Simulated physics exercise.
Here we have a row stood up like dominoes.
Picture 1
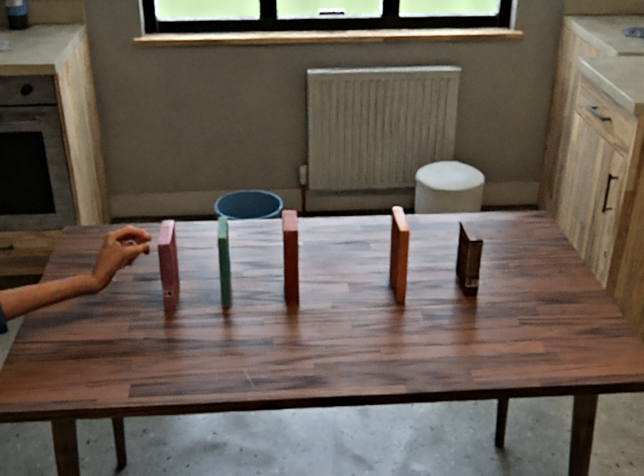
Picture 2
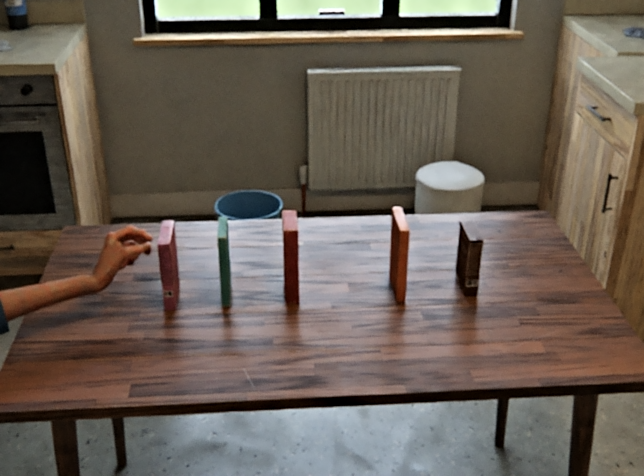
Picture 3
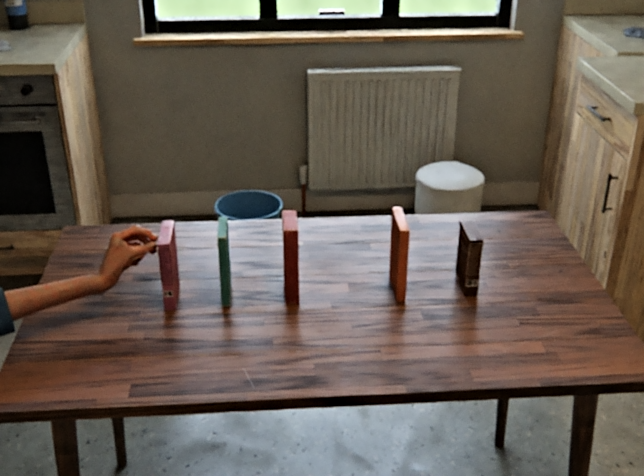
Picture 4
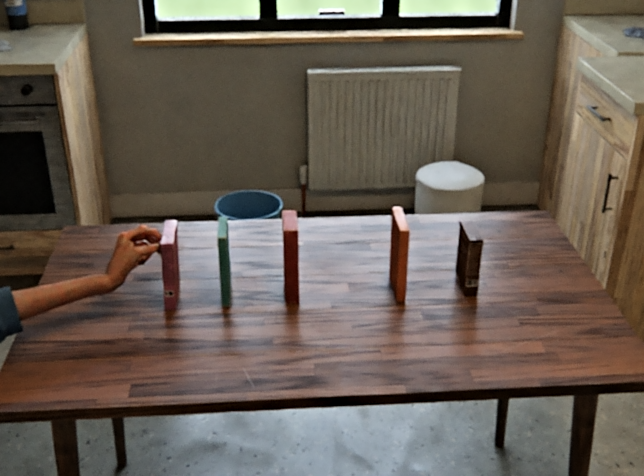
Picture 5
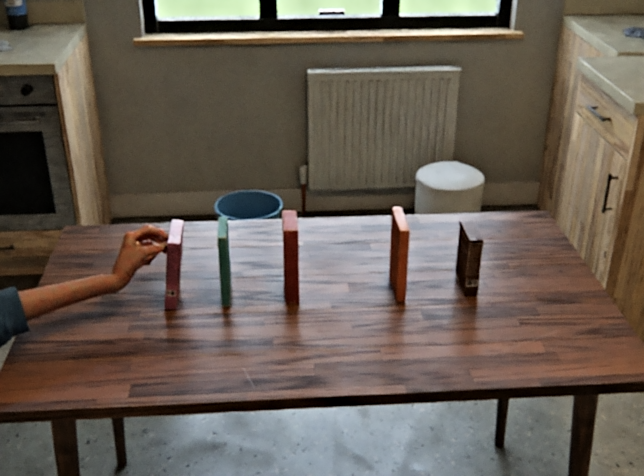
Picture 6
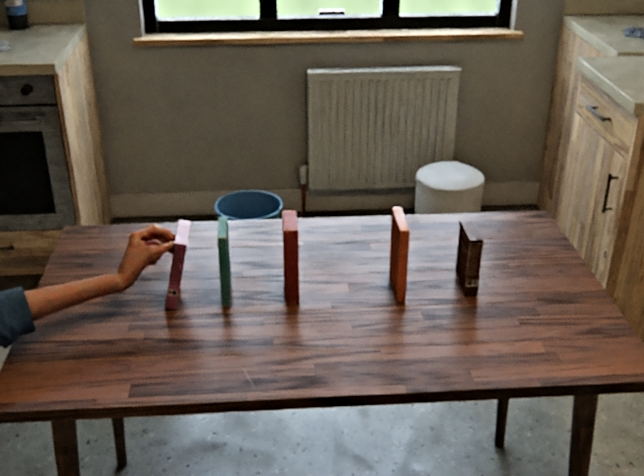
A hand reaching in from the left and tilting a pink packet rightward, beside four other upright pieces standing on a wooden table.
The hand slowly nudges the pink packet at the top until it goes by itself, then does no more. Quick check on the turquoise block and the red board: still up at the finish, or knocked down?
The turquoise block is knocked down; the red board is knocked down.
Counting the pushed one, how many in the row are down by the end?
All told, the number is 3.
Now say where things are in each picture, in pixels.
In the first picture, turquoise block (225, 262); red board (291, 257).
In the second picture, orange board (399, 254).
In the third picture, orange board (399, 254).
In the fourth picture, pink packet 2° over; orange board (399, 254).
In the fifth picture, pink packet 7° over; orange board (399, 254).
In the sixth picture, pink packet 13° over; turquoise block (225, 262); red board (291, 257).
Then, 0.30 s later than the last frame, pink packet 51° over; turquoise block tilted by 18° near (237, 262).
Then, 0.50 s later than the last frame, pink packet 75° over; turquoise block tilted by 63° near (264, 275); red board tilted by 26° near (310, 258).
Then, 0.60 s later than the last frame, pink packet 79° over; turquoise block on its side near (268, 282); red board tilted by 68° near (335, 272).
When it is over, lying over on the table, red board and turquoise block; orange board as before. End places, in pixels of the last picture, turquoise block near (270, 283), red board near (344, 284).
